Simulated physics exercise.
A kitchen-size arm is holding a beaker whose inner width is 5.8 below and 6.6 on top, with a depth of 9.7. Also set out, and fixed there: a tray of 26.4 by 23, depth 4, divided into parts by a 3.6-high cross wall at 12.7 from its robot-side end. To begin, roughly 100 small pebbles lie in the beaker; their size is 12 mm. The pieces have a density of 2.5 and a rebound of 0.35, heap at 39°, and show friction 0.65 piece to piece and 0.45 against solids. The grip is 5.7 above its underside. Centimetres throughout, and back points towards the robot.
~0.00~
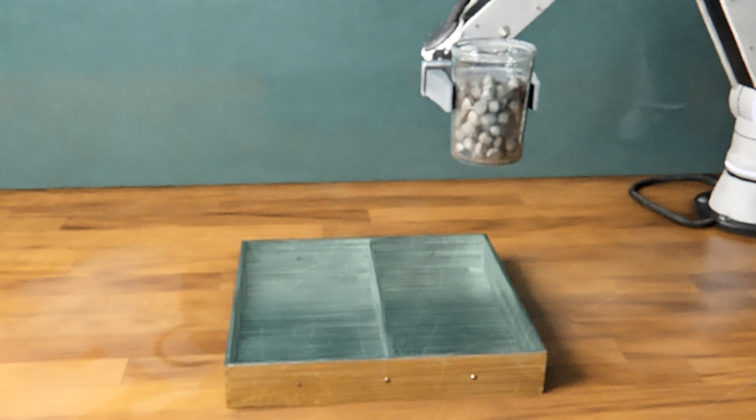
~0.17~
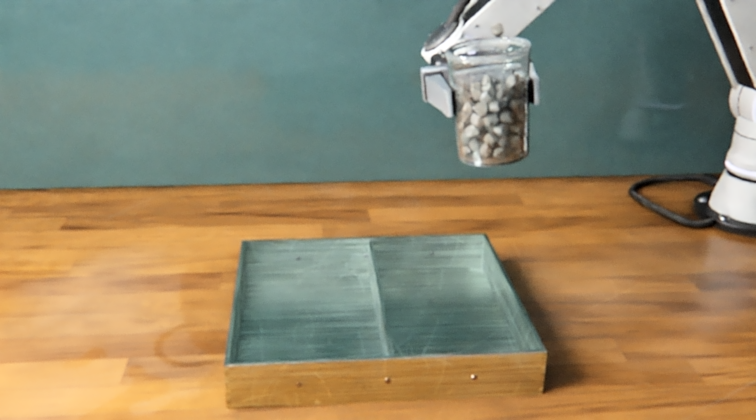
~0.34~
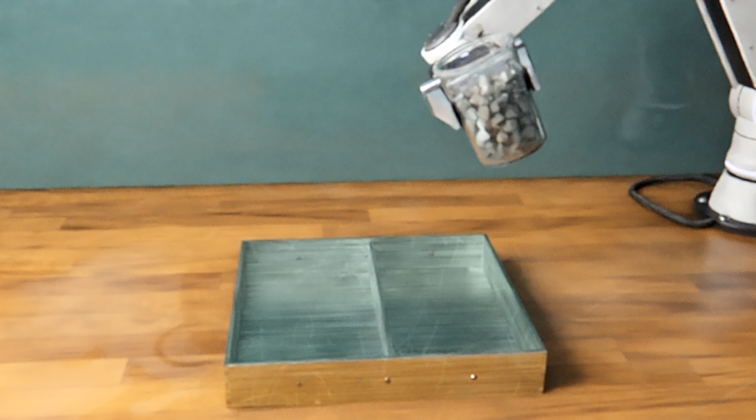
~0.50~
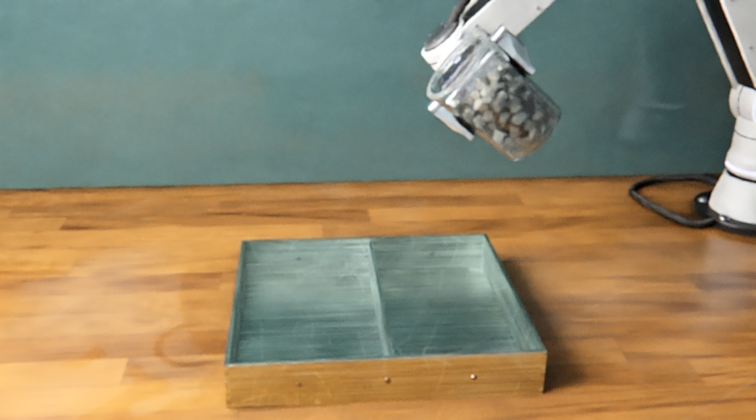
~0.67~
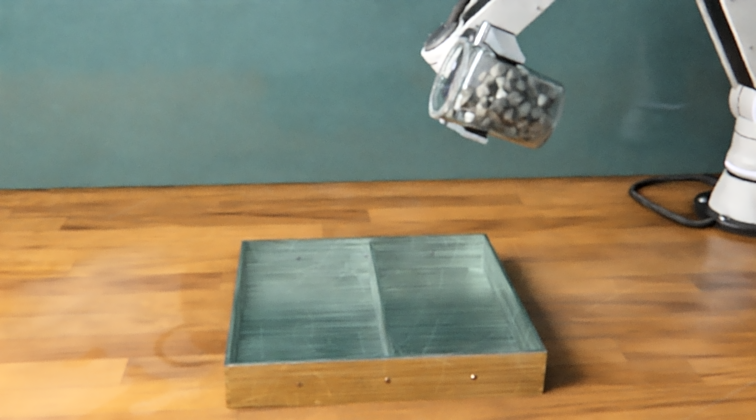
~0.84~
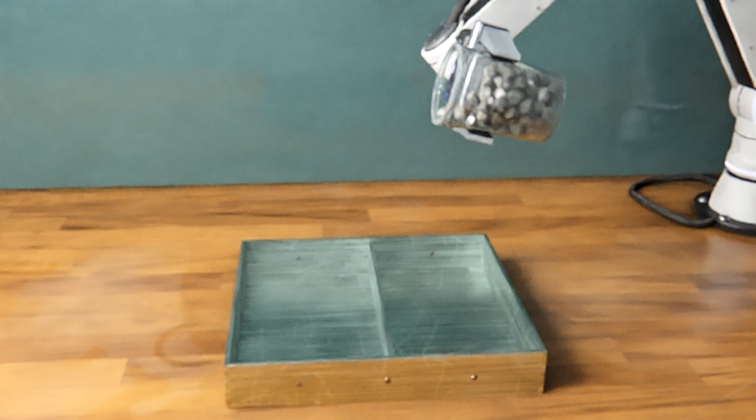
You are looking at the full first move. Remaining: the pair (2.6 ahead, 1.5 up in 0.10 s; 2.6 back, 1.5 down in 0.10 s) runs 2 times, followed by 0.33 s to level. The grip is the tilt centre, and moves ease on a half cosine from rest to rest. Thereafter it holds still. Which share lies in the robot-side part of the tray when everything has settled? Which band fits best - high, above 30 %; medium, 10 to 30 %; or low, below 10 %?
Medium, 10 to 30 %.
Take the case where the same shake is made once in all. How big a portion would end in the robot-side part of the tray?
I'd expect something close to 10 per cent.
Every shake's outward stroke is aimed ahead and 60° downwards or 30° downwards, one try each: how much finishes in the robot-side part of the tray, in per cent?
About 0 and 5 per cent.
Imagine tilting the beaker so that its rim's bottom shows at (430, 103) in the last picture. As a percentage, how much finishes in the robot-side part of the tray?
5 %.
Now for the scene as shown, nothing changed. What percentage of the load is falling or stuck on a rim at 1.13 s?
Logged share: Close to 12 per cent.
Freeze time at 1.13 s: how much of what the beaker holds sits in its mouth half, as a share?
Around 50 in a hundred.
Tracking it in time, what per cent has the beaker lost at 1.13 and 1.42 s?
In turn: 10, 35.
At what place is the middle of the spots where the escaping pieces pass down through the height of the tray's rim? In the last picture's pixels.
Estimated centre around (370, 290) in pixels.
By 1.13 s, tilted 76° forward, highest piece 26 above the table; 91 in the beaker, 1 in the far-side part, 12 in flight or on a rim.
By 1.42 s, tilted 31° forward, highest piece 26 above the table; 69 in the beaker, 21 in the far-side part, 14 in the robot-side part.
By 1.77 s, level, highest piece 24 above the table; 69 in the beaker, 21 in the far-side part, 14 in the robot-side part.
By 2.82 s, level, highest piece 24 above the table; 69 in the beaker, 21 in the far-side part, 14 in the robot-side part.
Final count, 69 in the beaker, 21 in the far-side part, 14 in the robot-side part. That is 13 % in the robot-side part of the tray.
